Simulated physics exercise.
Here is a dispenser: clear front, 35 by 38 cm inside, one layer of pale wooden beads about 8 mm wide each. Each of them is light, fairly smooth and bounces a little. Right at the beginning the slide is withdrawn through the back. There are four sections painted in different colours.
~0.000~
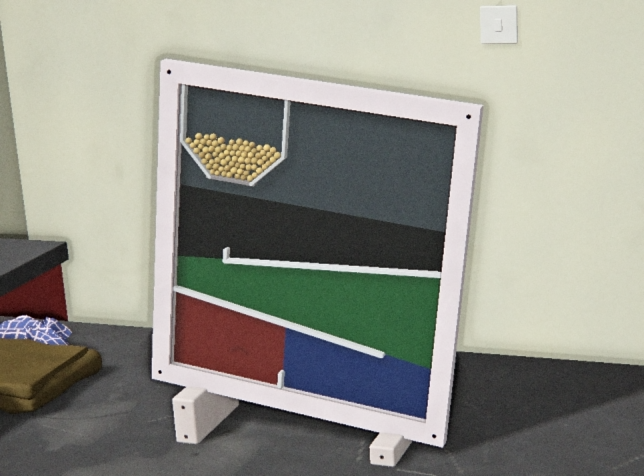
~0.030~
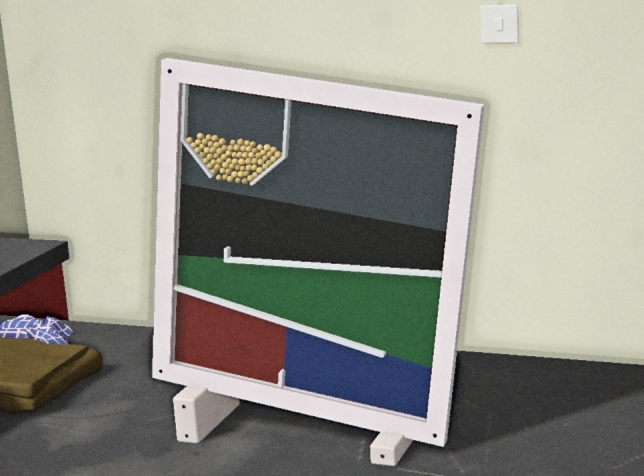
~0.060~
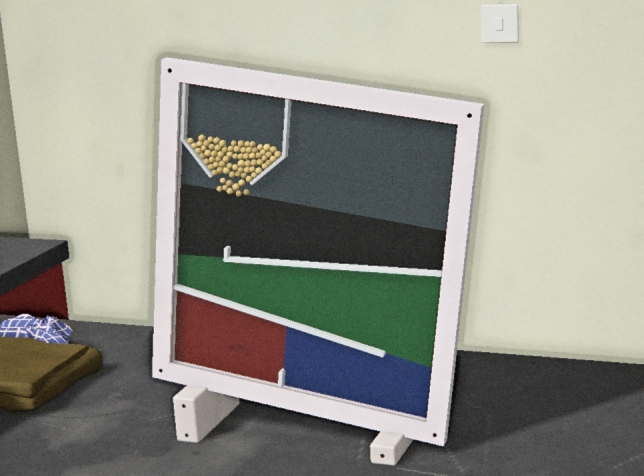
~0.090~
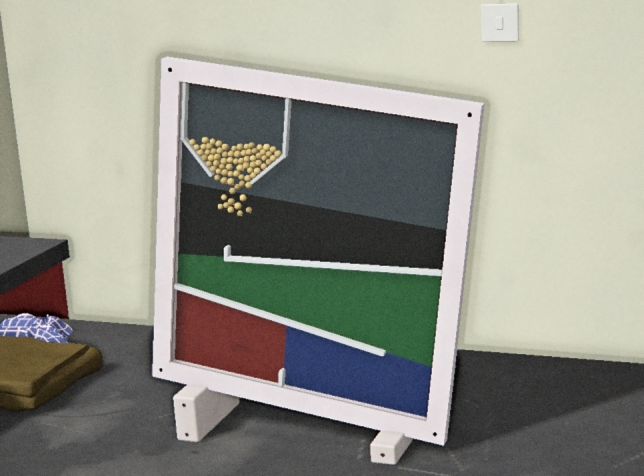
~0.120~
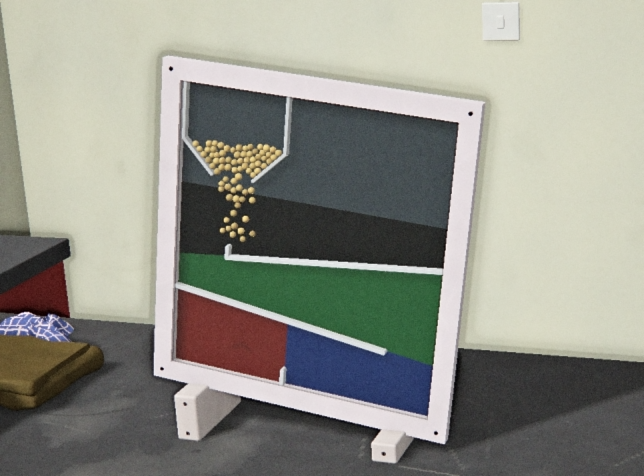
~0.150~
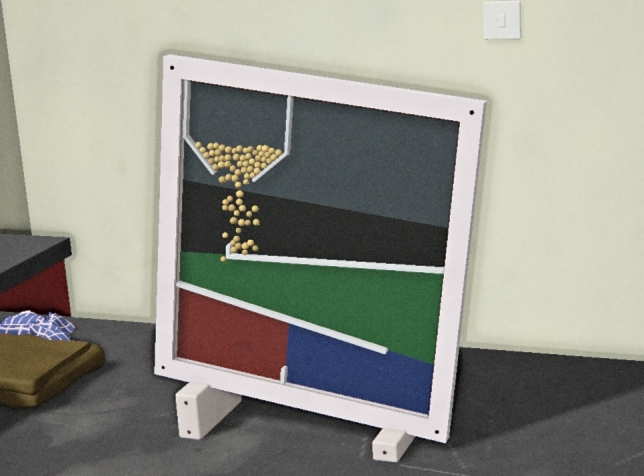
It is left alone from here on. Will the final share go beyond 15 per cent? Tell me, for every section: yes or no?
Red - No. Blue - Yes. Green - No. Black - Yes.
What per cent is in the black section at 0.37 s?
Roughly 80 percent.
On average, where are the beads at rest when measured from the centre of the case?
Right: About 2 cm; below: About 7 cm.
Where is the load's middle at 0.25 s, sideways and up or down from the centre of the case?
It sits around 8 cm to the left and around 4 cm up.
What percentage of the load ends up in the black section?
Close to 65 per cent of the load rests there.
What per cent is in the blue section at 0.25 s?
Close to 0 per cent of the load.
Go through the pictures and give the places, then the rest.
Tilted 8° clockwise; about 80 beads; load centre (235, 159); red (227, 339), blue (353, 374), green (325, 300), black (294, 235); slide (209, 176) to (254, 184), in the first frame.
Load centre (235, 155); 3 out, leading bead (245, 181), in the second frame.
Load centre (236, 156); 9 out, leading bead (239, 194), in the third frame.
Load centre (236, 162); 16 out, leading bead (240, 213), in the fourth frame.
Load centre (239, 177); 24 out, leading bead (243, 239), in the fifth frame.
Load centre (238, 185); 30 out, leading bead (224, 259); wall ends (230, 246), (385, 351), (284, 369), (188, 76) to (214, 172), (255, 179) to (291, 92), in the sixth frame.
By 0.25 s, the beads' middle is 8 cm left of and 4 cm above the centre; green 5 %, black 60 %.
By 0.37 s, the beads' middle is 7 cm left of and level with the centre; green 15 %, black 80 %.
By 0.60 s, the beads' middle is 6 cm left of and 2 cm below the centre; green 35 %, black 65 %.
Settled by 2.2 s, red 0 %, blue 35 %, green 0 %, black 65 %.
